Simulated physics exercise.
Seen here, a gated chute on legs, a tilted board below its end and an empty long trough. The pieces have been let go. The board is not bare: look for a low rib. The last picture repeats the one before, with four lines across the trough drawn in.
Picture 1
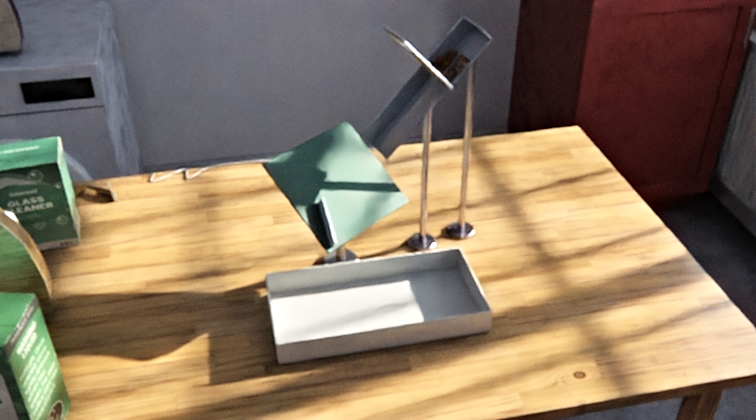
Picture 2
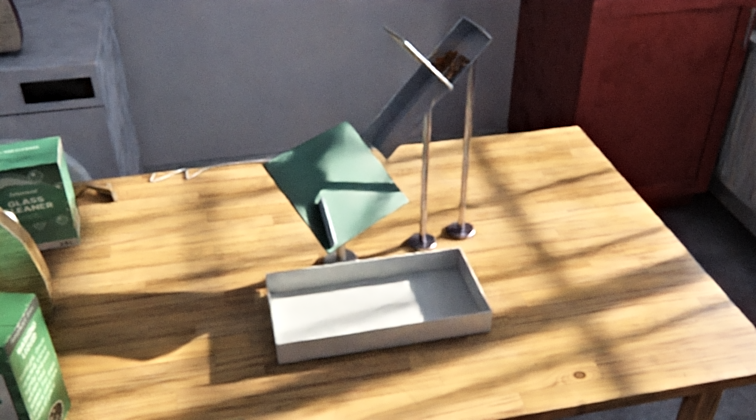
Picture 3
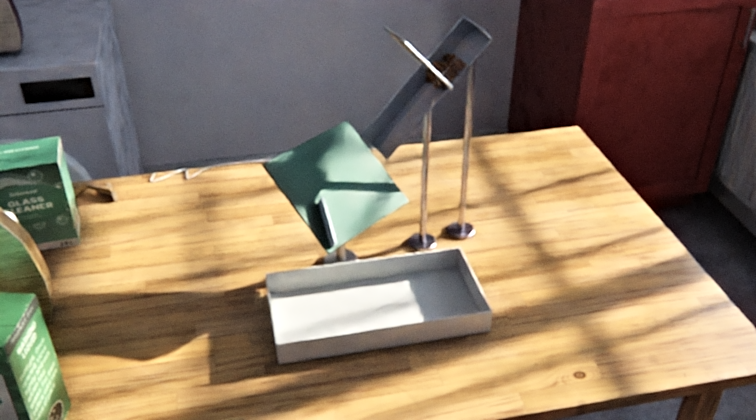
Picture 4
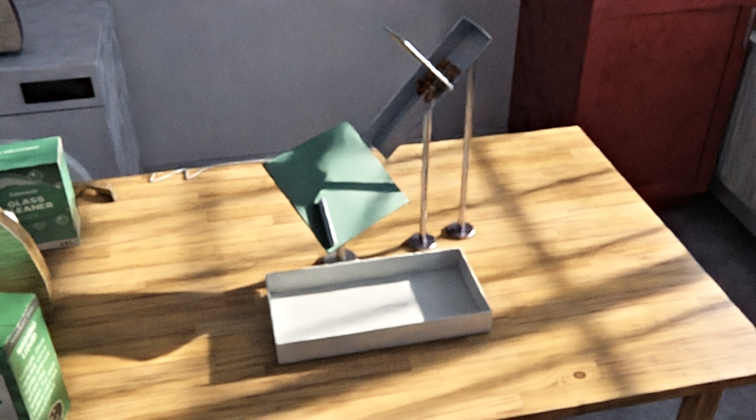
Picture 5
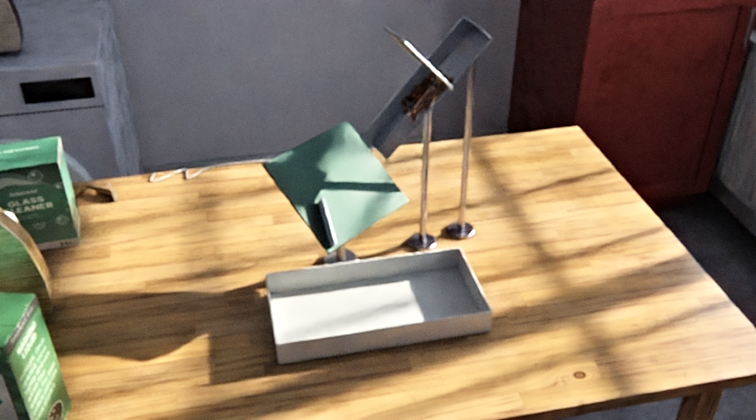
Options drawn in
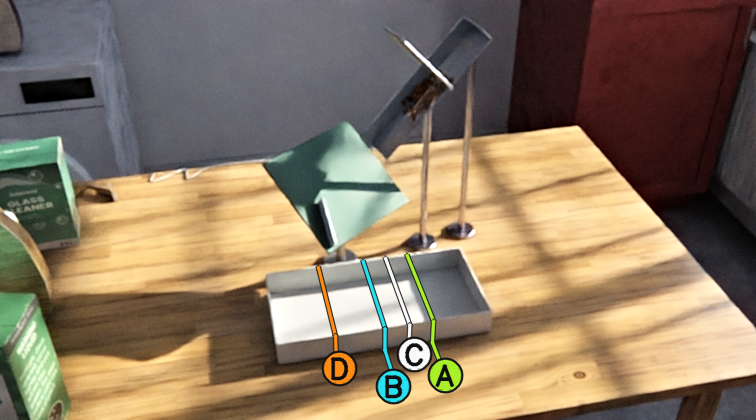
Small brown bits slid a short way down a steep grey chute on thin metal legs, passing under a thin raised flap, while the tilted green board and empty white tray below stayed still.
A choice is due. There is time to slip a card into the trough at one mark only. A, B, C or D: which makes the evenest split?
The best line is B.
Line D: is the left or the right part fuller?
More lands on the right.
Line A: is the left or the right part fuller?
More lands on the left.
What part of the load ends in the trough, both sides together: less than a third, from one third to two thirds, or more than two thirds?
About that: More than two thirds.
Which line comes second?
That would be C.
On the marked copy, line A crosses the front rim at (433, 320); line B crosses the front rim at (384, 327); line C crosses the front rim at (409, 323); line D crosses the front rim at (335, 335).
With A, of what is caught, nearly all on the left of the divider, a stray few on the right.
With B, of what is caught, about half on the left of the divider, about half on the right.
With C, of what is caught, most on the left of the divider, about a quarter on the right.
With D, of what is caught, none on the left of the divider, all on the right.
